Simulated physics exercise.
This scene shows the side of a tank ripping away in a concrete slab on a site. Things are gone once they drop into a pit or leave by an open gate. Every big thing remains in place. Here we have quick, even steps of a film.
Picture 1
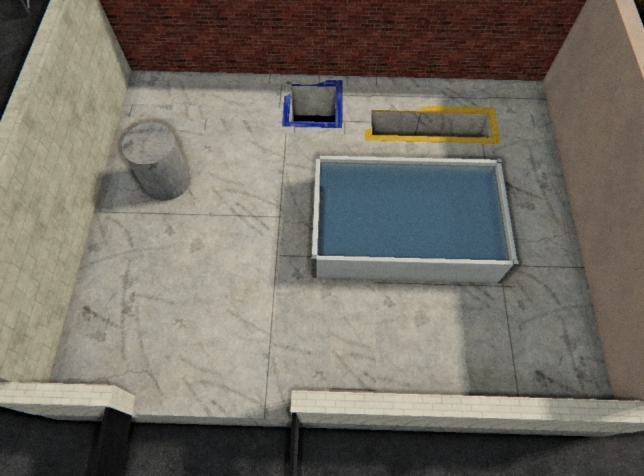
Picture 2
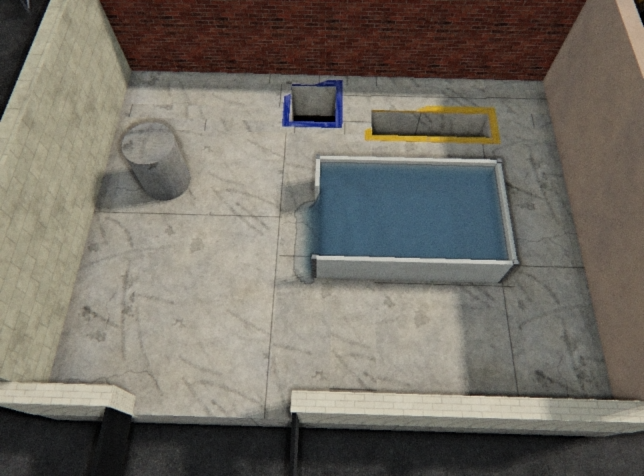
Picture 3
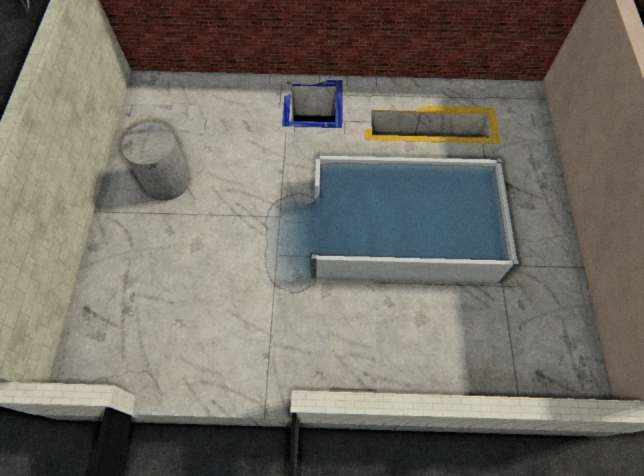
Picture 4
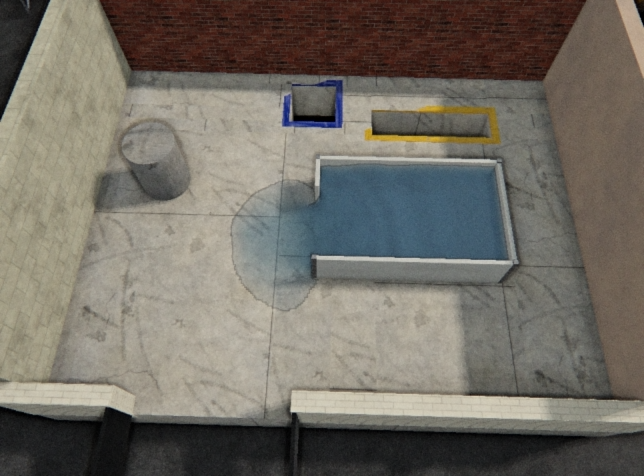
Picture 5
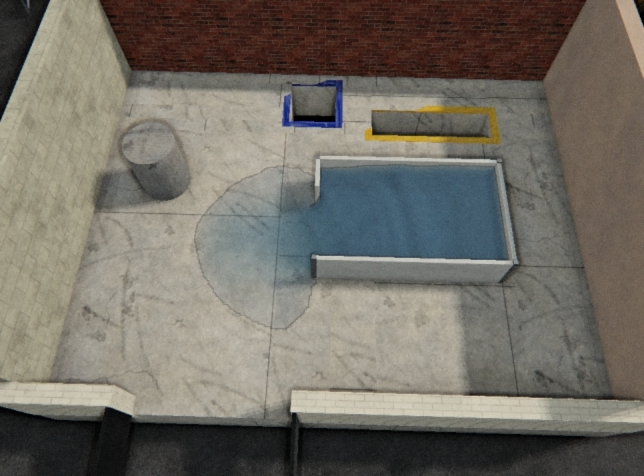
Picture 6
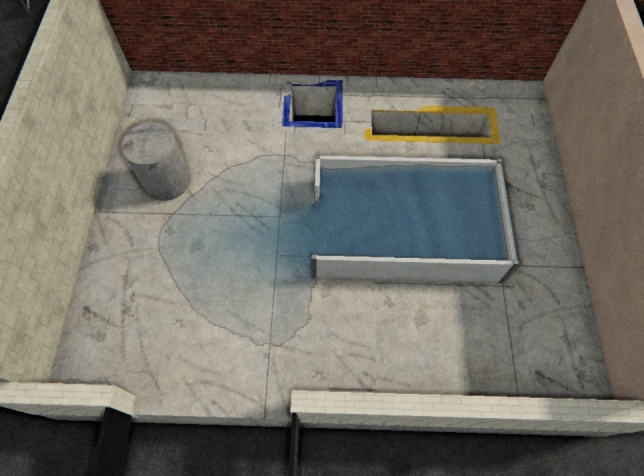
In this clip, water pours through a gap in the left side of a white-walled open tank on a walled concrete slab, spreading leftward in a widening rounded sheet toward a grey cylinder, while the pits behind stay dry.
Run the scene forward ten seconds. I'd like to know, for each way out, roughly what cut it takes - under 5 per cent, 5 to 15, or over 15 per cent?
As I see it, as it plays out the gate goes past fifteen per cent; as it plays out the yellow pit never reaches five per cent; as it plays out the blue pit sits in the middle - five to fifteen per cent.
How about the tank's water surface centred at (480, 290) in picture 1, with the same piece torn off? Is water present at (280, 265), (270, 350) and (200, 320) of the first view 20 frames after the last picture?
Taking them as they were asked, they come out soaked, soaked, soaked.
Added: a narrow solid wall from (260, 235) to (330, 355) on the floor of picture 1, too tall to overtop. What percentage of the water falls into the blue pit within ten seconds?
About 14 percent goes into the blue pit.
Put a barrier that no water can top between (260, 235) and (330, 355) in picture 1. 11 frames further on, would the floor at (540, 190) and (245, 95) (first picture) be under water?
In that order: Not flooded, under water.
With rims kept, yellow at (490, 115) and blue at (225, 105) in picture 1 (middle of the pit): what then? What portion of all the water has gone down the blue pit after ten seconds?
The blue pit takes 15 per cent.
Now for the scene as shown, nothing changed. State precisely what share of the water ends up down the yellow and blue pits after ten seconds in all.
About 0 %, then about 10 %.
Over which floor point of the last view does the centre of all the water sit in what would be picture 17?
Close to (309, 242), I reckon.
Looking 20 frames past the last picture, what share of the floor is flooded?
Roughly 45 percent, I reckon.
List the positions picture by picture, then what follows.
The first picture shows still water in the open tank at (410, 210).
In the second picture, water pours out at (318, 235) and has run to (307, 277).
In the third picture, water pours out at (318, 235) and has run to (280, 205).
In the fourth picture, water pours out at (318, 236) and has run to (240, 221).
In the fifth picture, water pours out at (318, 236) and has run to (204, 223).
In the sixth picture, the front is at (165, 247), out from the gap at (318, 235).
A moment on, water covers 25 % of the floor; the gate 0 %, the yellow pit 0 %, the blue pit 0 %.
Next, water covers 35 % of the floor; the gate 1 %, the yellow pit 0 %, the blue pit 0 %.
Then, water covers 45 % of the floor; the gate 4 %, the yellow pit 0 %, the blue pit 0 %.
Later, water covers 55 % of the floor; the gate 13 %, the yellow pit 0 %, the blue pit 2 %.
In the end, water covers 70 % of the floor; the gate 25 %, the yellow pit 1 %, the blue pit 9 %.
